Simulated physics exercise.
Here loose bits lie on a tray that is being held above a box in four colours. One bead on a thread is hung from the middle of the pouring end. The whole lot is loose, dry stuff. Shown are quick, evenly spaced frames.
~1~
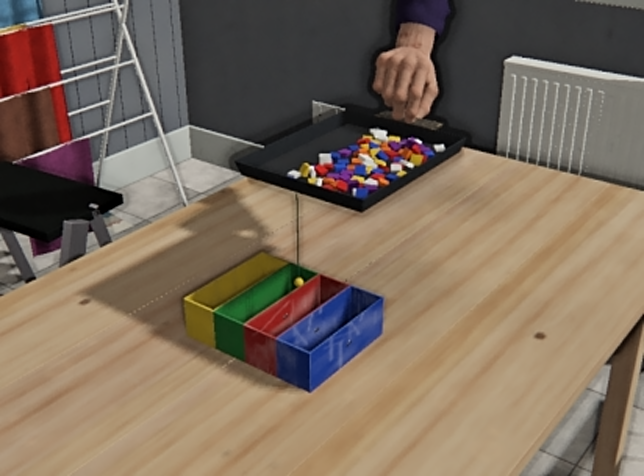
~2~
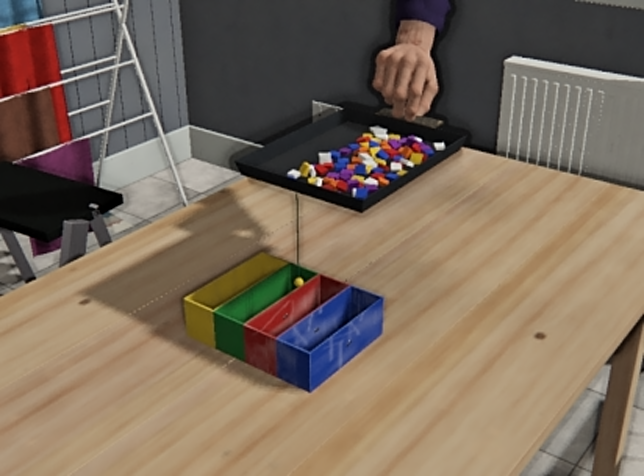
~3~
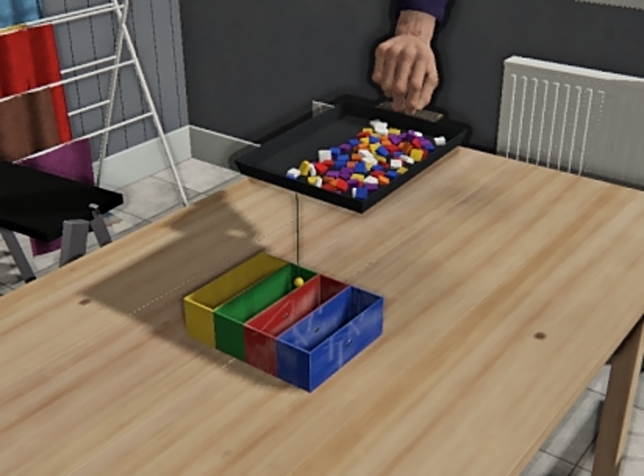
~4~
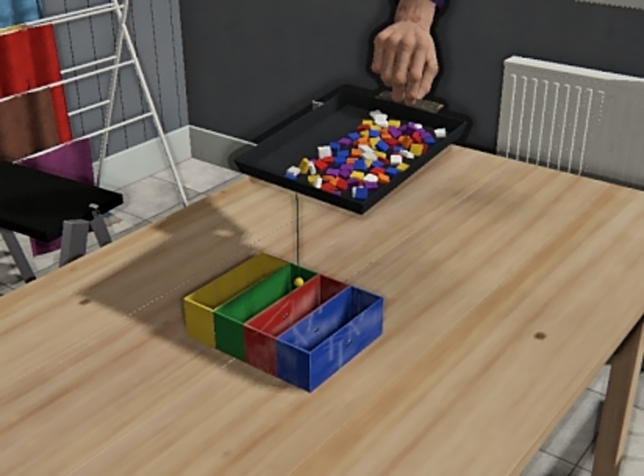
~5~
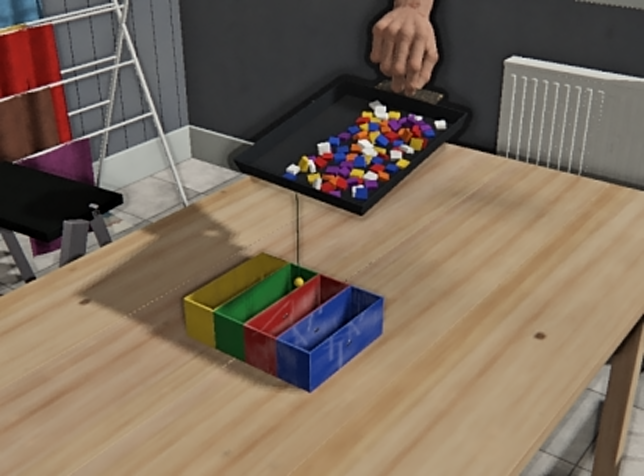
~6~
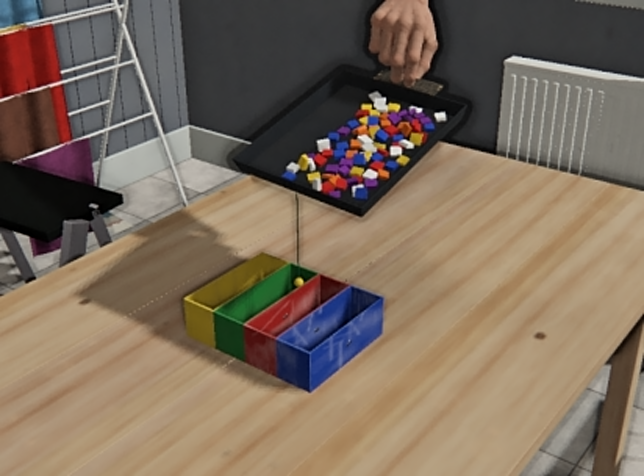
A hand in a dark sleeve grips the far edge of a black tray above a wooden table, seen from a fixed, raised viewpoint in a room with a white radiator and drying rack. Small multicoloured pieces cover the tray's right part, above an open box with yellow, green, red and blue compartments. The hand rises slightly, tilting the tray a little toward its near side, while the pieces stay heaped and the box stays still.
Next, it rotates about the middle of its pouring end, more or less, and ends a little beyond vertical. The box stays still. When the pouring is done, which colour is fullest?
Fullest: The blue cell.
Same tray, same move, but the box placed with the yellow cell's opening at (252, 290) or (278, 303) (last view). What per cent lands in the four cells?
Close to 100 in a hundred, then close to 100 in a hundred.
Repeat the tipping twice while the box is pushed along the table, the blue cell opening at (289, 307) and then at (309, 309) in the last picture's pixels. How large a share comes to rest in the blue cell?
In the first position around 20 percent, in the second around 30 percent.
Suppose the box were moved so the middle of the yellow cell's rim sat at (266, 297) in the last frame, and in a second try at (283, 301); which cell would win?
Try one goes to the cell in red; try two goes to the red cell.
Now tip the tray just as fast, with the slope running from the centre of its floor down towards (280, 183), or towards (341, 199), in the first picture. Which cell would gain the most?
That yellow cell; that blue cell.
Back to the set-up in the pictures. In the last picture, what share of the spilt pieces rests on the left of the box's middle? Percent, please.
I'd guess close to 10 %.
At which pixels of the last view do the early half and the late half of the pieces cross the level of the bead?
Near (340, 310) and later near (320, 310).
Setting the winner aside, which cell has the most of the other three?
That red cell.
Shortly afterwards, tray tipped steeply; the whole lot on the tray.
Next, tray tipped right over; near two thirds on the tray; a little in the blue cell; only a few in the red cell; near a quarter falling or outside the box.
Some moments later, tray tipped past a quarter turn; near half in the blue cell; near a quarter in the red cell; only a few in the yellow cell; near a third falling or outside the box.
In the end, tray tipped past a quarter turn; near half in the blue cell; near a quarter in the red cell; only a few in the yellow cell; none at all in the green cell; near a third outside the box.
